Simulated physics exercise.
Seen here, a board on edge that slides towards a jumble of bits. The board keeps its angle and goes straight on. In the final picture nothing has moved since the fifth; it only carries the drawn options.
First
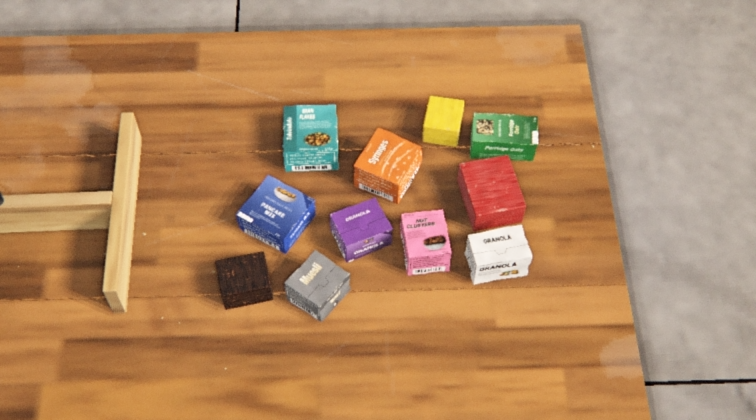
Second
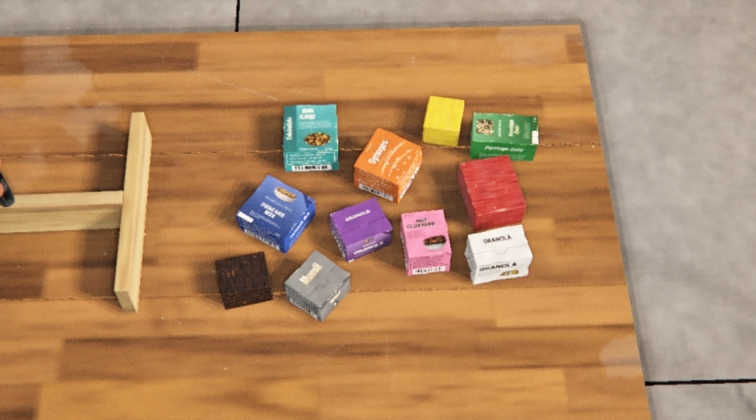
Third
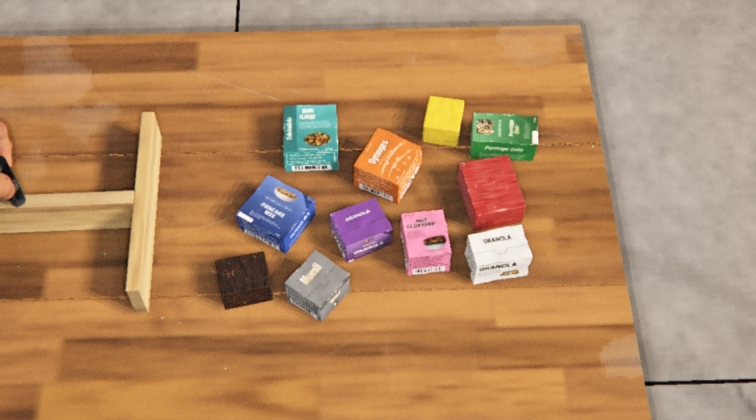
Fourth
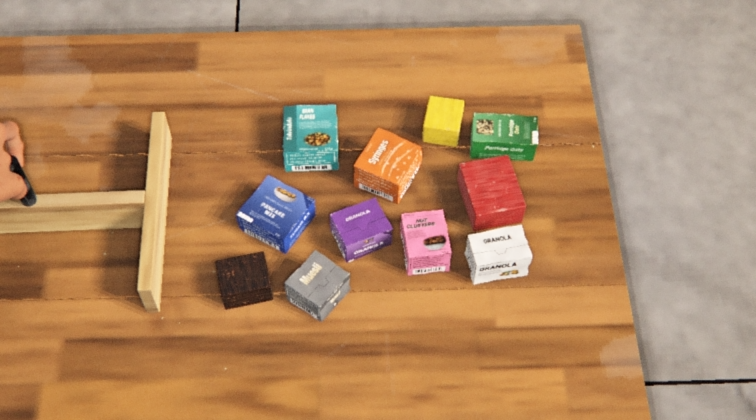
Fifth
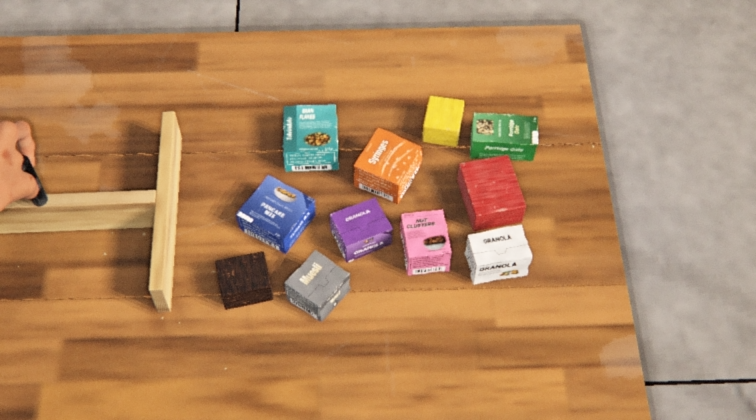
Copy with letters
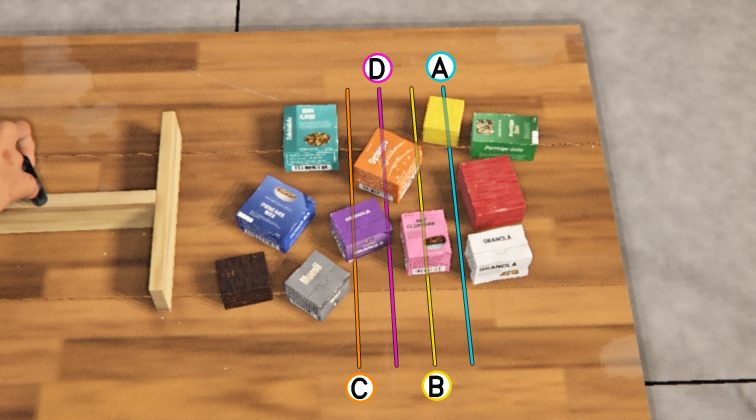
In the video, a wooden board on edge slides slowly right across a wood-patterned tabletop toward a jumble of colourful small boxes and blocks, which stay still, as a hand holding a dark object comes into view behind it.
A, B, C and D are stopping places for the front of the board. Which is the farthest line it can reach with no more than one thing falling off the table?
Stop at A.
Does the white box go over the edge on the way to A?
By then, yes.
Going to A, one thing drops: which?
The white box goes over.
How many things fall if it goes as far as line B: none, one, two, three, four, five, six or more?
In all, none.
On the copy, A at (456, 214); B at (422, 215); C at (353, 217); D at (387, 216).
On A. First, board (268, 193); grey packet (358, 280); black block (302, 281).
Then, board (374, 190); white box (556, 267); green packet (519, 134).
Finally, board (453, 188); white box over the edge; green packet (588, 125); one fallen.
By contrast, B is within the limit but short; C is within the limit but short; D is within the limit but short.
